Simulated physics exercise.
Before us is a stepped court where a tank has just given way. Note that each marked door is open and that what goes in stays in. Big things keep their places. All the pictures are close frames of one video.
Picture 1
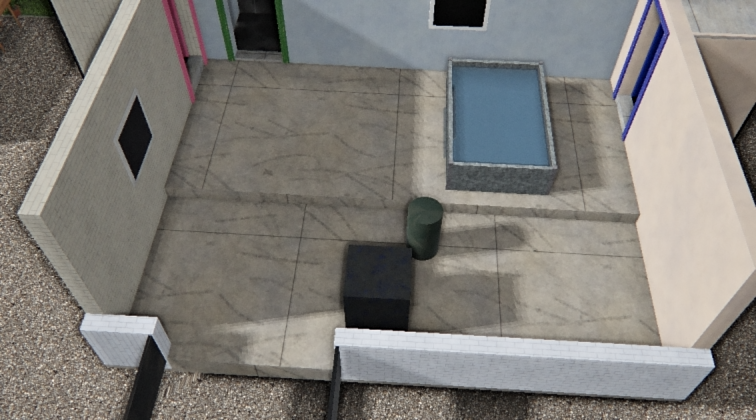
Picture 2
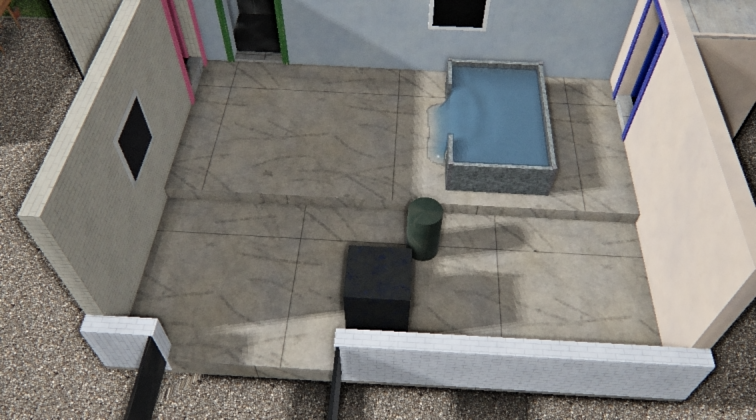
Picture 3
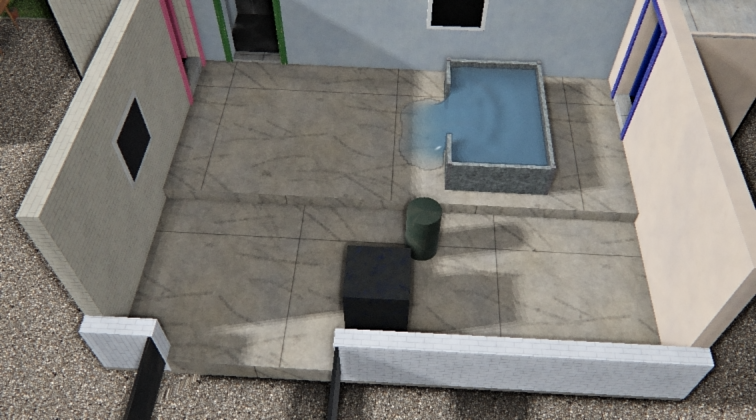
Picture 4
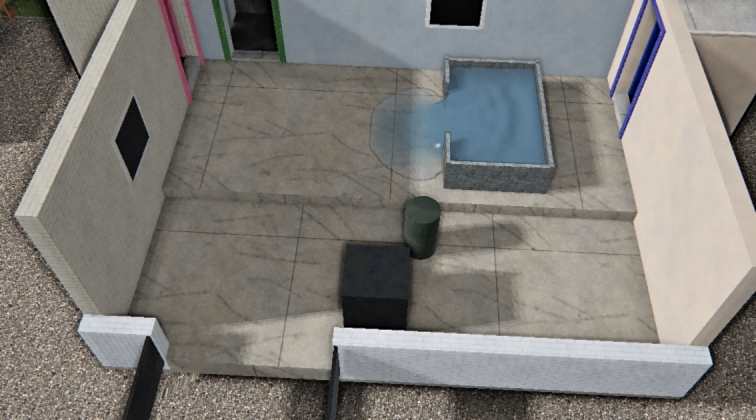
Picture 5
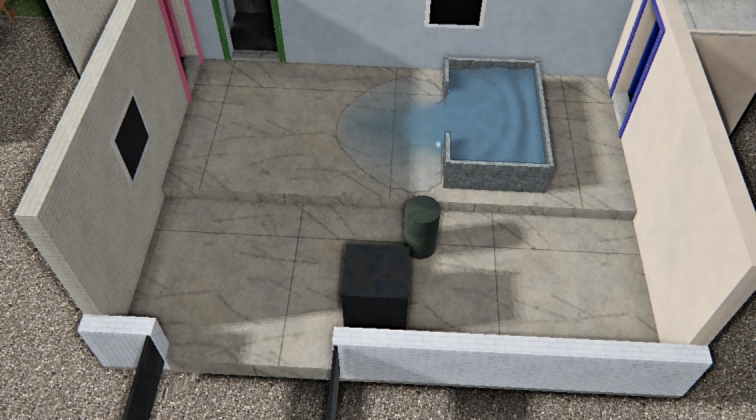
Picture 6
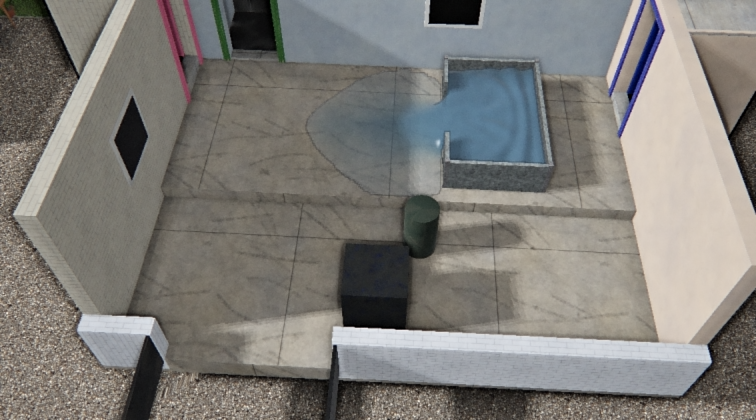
Water pouring from a gap in the left side of a raised stone tank, spreading leftward across a walled court's upper paving.
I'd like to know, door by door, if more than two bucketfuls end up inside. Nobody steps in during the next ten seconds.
One by one: The pink door will receive two buckets or fewer, the green door will receive over two buckets, the blue door will receive two buckets or fewer.
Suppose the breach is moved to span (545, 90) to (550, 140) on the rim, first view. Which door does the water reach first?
First to be reached: The blue one.
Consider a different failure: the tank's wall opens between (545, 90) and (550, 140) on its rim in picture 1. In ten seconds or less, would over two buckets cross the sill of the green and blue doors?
Green door: Falls short; blue door: Exceeds it.
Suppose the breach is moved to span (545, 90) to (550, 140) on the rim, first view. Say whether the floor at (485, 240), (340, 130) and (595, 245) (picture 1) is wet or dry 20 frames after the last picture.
In the order given: Untouched, untouched and swamped.
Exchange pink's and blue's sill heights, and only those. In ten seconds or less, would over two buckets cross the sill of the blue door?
After the swap, the blue door falls short.
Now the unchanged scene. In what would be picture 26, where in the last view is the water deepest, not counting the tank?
At about (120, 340).
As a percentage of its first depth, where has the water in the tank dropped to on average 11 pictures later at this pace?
Around 52 percent.
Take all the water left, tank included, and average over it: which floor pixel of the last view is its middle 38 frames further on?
Estimate: (327, 162).
A moment on, water covers 25 % of the floor; the pink door not reached, the green door not reached, the blue door not reached.
Next, water covers 40 % of the floor; the pink door wet at the sill, nothing in, the green door wet at the sill, nothing in, the blue door not reached.
Then, water covers 50 % of the floor; the pink door under two buckets in, the green door under two buckets in, the blue door not reached.
Later, water covers 55 % of the floor; the pink door under two buckets in, the green door over two buckets in, the blue door not reached.
In the end, water covers 70 % of the floor; the pink door under two buckets in, the green door over two buckets in, the blue door wet at the sill, nothing in.
